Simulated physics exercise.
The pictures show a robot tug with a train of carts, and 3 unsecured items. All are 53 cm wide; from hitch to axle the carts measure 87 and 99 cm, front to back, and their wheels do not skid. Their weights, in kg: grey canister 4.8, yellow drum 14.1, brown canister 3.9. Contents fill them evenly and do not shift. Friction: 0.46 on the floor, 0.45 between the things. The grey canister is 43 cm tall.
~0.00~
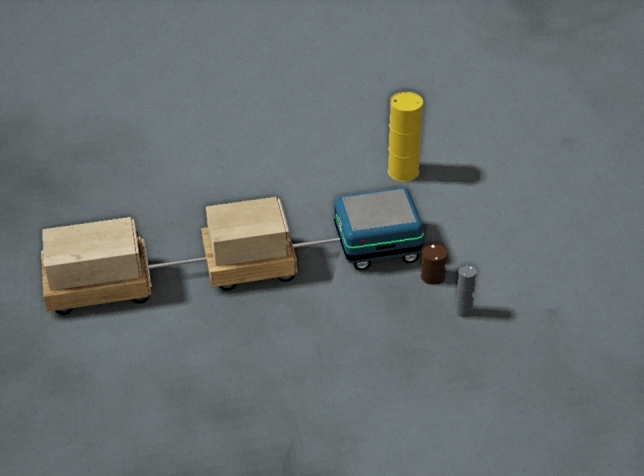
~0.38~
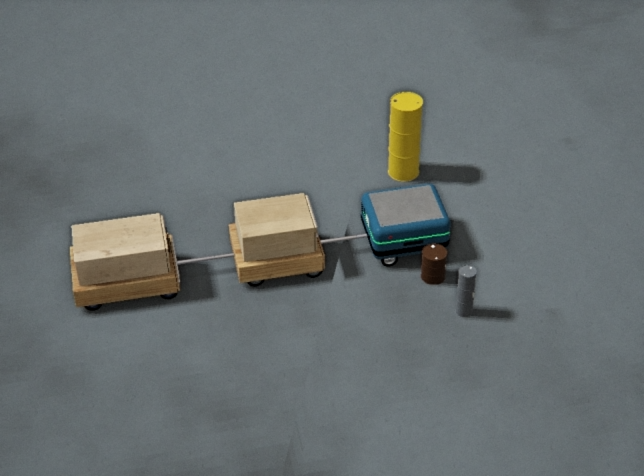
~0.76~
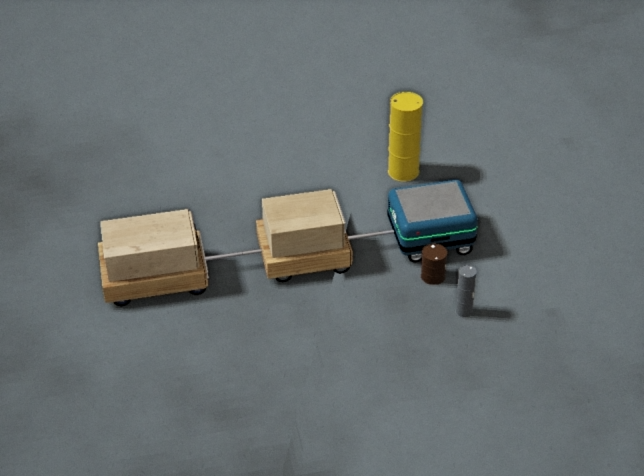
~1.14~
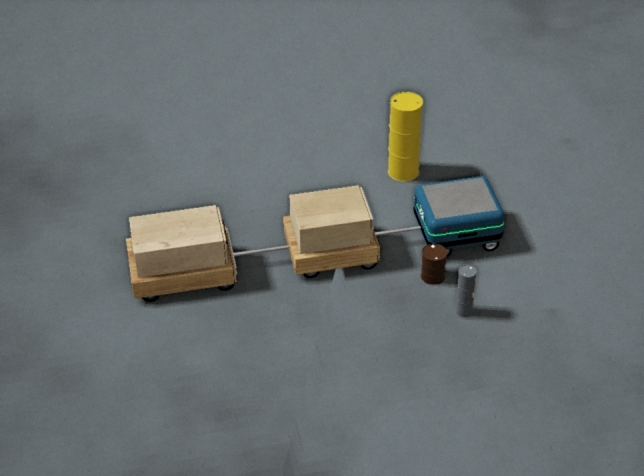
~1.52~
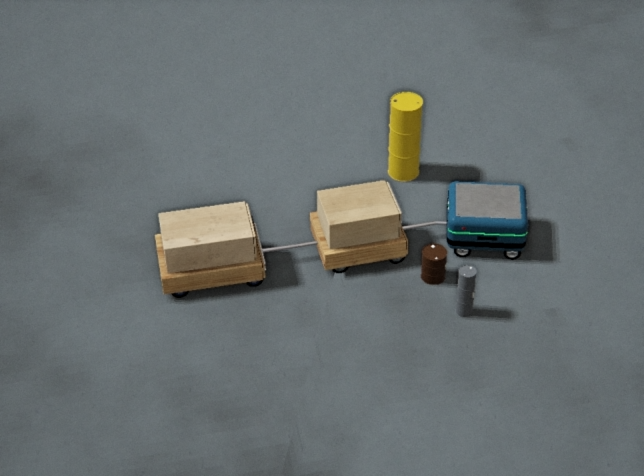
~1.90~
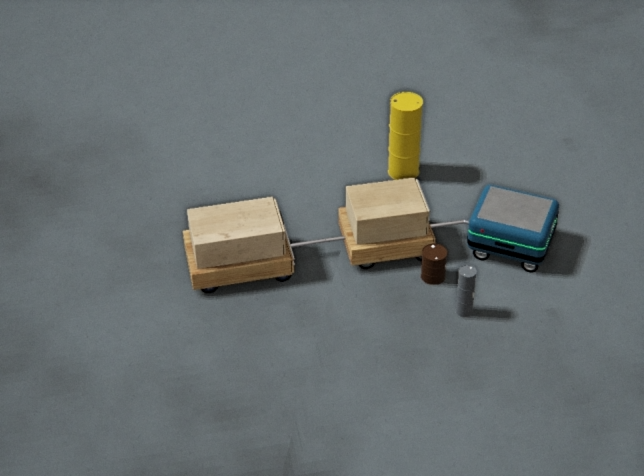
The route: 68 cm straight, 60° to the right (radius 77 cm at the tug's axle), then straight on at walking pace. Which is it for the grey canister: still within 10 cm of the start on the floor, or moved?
The grey canister keeps its place.
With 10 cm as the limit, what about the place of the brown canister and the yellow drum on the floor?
The brown canister leaves its spot; the yellow drum stays put.
After 3.10 s, 183 cm covered; brown canister slid 3 cm.
After 4.70 s, 277 cm covered; brown canister slid 32 cm.
After 6.30 s, 372 cm covered; grey canister slid 3 cm near (465, 294); brown canister slid 56 cm.
At rest (8.0 s), not toppled but over 10 cm from the start, brown canister; the other 2 in place, give or take 10 cm. Seen from the same camera at the end, grey canister near (465, 294).
